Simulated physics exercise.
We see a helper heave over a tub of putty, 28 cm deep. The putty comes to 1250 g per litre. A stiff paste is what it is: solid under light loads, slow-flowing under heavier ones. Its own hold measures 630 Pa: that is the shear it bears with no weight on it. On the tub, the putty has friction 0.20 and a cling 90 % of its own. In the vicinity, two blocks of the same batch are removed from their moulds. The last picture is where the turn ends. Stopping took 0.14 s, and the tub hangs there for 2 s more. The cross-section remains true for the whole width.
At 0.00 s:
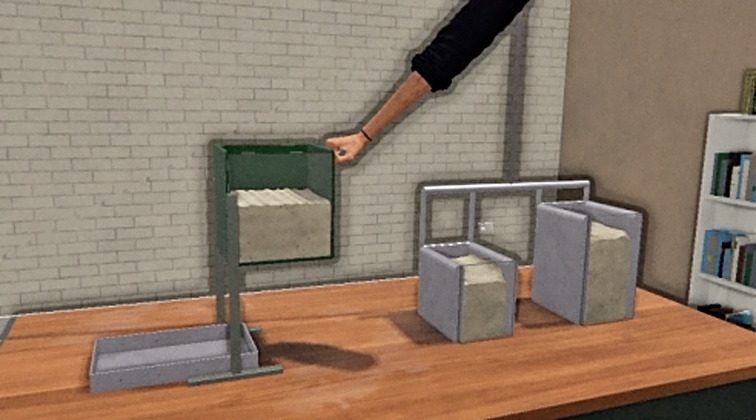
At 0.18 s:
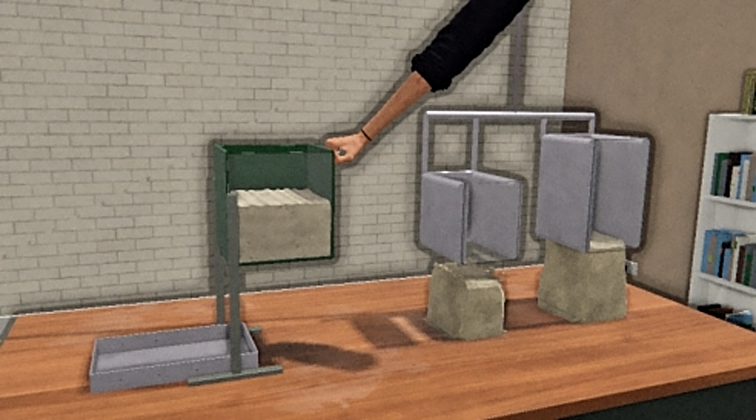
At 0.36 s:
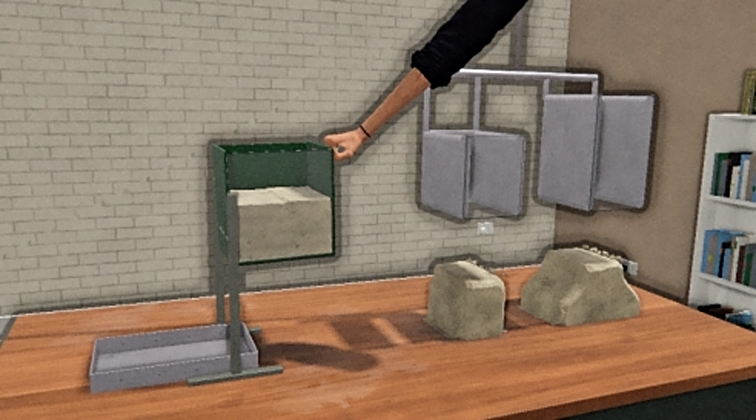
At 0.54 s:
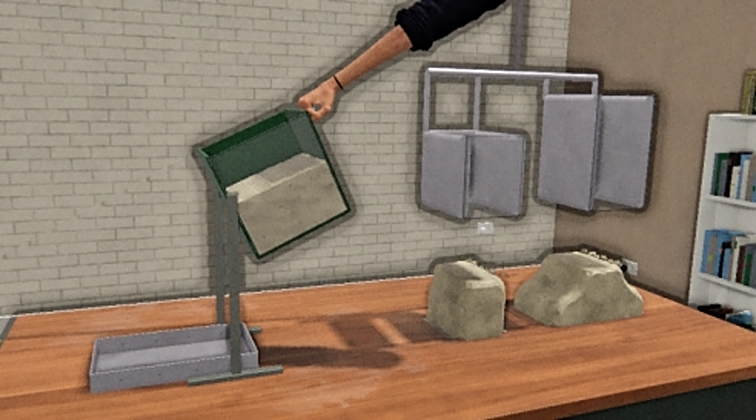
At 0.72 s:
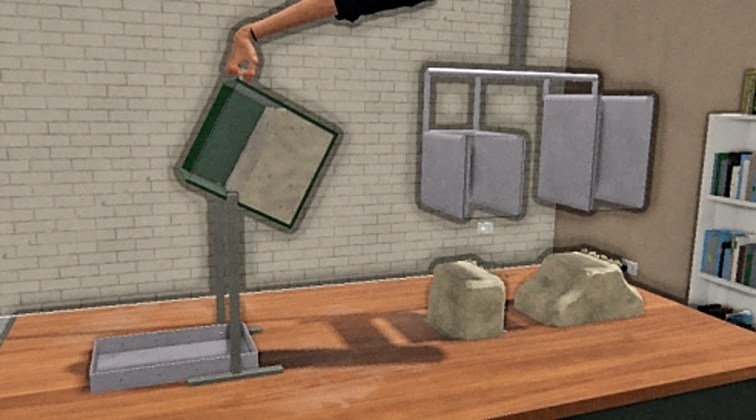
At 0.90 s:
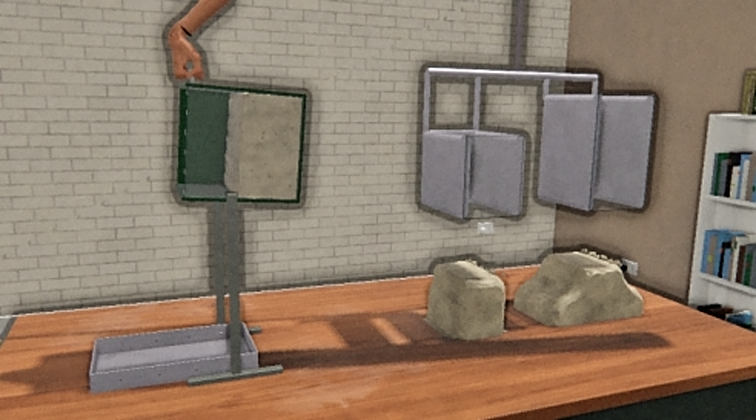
Moulds lifting off two putty blocks, the right one slumping lower, then a hand turning a green tub of putty onto its side.
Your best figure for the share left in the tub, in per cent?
I would say about 100 %.
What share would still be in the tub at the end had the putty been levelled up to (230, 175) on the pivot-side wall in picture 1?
95 %.
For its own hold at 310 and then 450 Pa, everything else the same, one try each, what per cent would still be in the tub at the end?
The two runs give near 65 % and near 85 % respectively.
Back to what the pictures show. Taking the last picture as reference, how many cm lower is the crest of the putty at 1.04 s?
Around 0 cm below its level in the last picture.
After 1.04 s, the tub is at 86 degrees and holds 100 %.
After 1.21 s, the tub is at 86 degrees and holds 100 %.
After 1.38 s, the tub is at 86 degrees and holds 100 %.
After 1.55 s, the tub is at 86 degrees and holds 100 %.
After 2.90 s, at the end, the tub is at 86 degrees and holds 100 %.
